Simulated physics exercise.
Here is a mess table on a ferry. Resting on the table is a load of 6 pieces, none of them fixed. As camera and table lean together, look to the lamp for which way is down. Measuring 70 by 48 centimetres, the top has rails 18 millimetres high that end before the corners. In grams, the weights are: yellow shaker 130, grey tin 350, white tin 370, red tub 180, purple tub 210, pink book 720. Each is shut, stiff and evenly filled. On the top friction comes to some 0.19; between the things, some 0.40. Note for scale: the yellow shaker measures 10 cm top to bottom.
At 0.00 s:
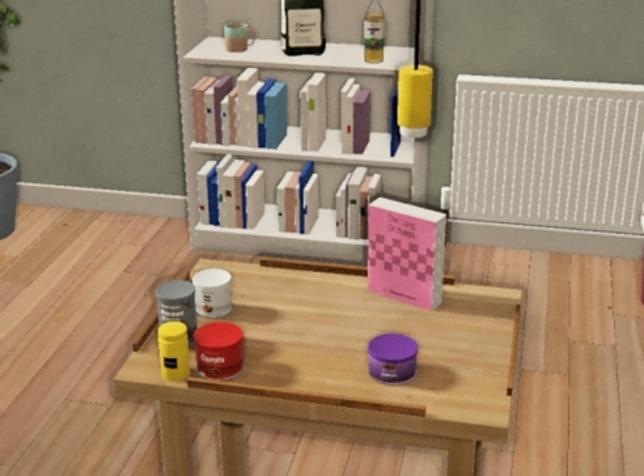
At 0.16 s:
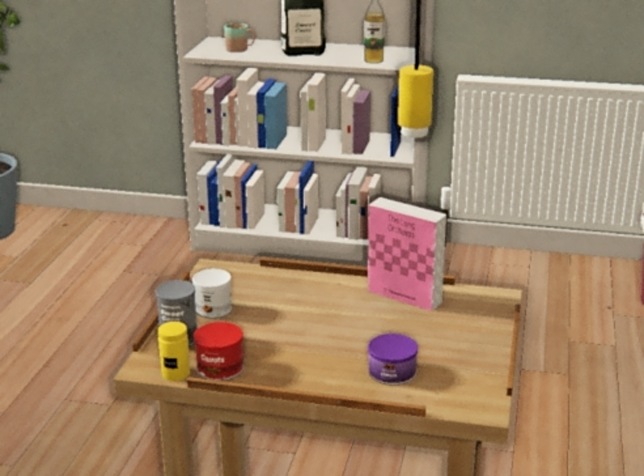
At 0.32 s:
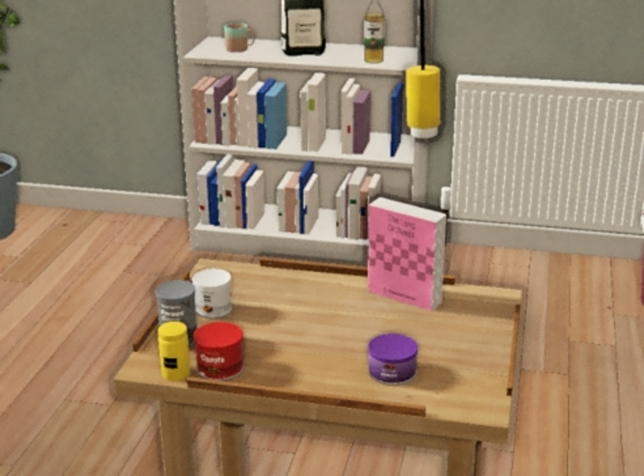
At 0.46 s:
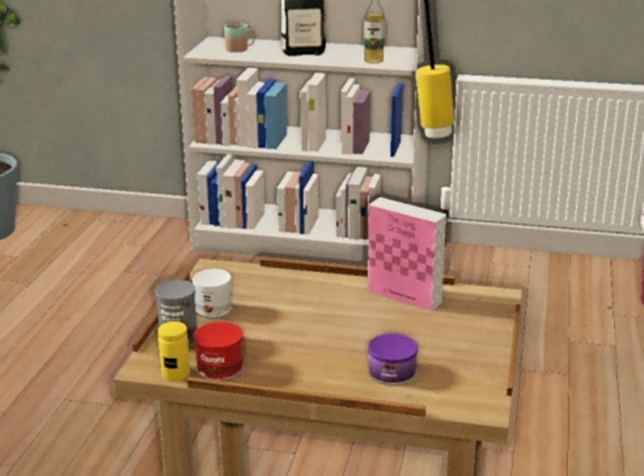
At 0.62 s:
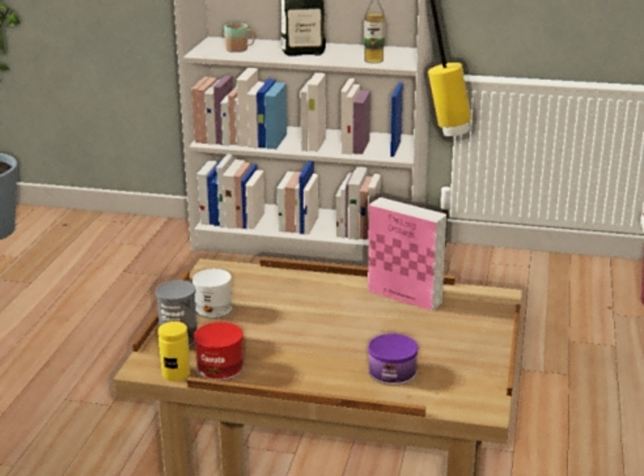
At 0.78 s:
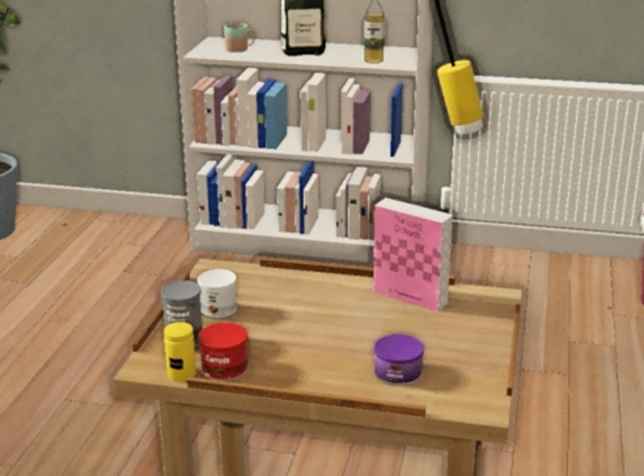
In the video, a wooden table holds a pink book, a yellow shaker and four tins and tubs as a hanging yellow lamp swings gradually to the right; then all the items on the table shift very slightly rightward.
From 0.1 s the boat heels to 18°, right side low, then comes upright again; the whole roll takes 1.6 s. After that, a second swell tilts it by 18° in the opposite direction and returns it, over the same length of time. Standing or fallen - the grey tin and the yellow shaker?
Grey tin: Standing; yellow shaker: Standing.
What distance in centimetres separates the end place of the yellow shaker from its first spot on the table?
Some 1 cm.
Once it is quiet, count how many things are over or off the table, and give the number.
It comes to 0.
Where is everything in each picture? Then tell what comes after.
Boat level; grey tin (177, 315); yellow shaker (174, 351), in the first picture.
Boat level; purple tub (393, 359); pink book (406, 254), in the second picture.
Heel 3°, right side down; white tin (213, 294); red tub (219, 351), in the third picture.
Heel 8°, right side down; purple tub (393, 359); pink book (406, 254), in the fourth picture.
Heel 13°, right side down; white tin (213, 294); red tub (220, 351), in the fifth picture.
Heel 17°, right side down; grey tin (183, 315); yellow shaker (180, 352), in the sixth picture.
Around 1.28 s, heel 10°, right side down; yellow shaker shifted 22 cm near (288, 365); grey tin shifted 22 cm near (285, 326); pink book tipped 5° against what carries it.
Around 2.78 s, heel 13°, left side down; yellow shaker shifted 20 cm near (281, 364); grey tin shifted 21 cm near (282, 326); red tub shifted 19 cm.
Finally (3.8 s), not toppled but over 5 cm from the start, white tin and purple tub; the other 4 still in place (within 5 cm). In the last view, grey tin near (177, 315), yellow shaker near (170, 351).
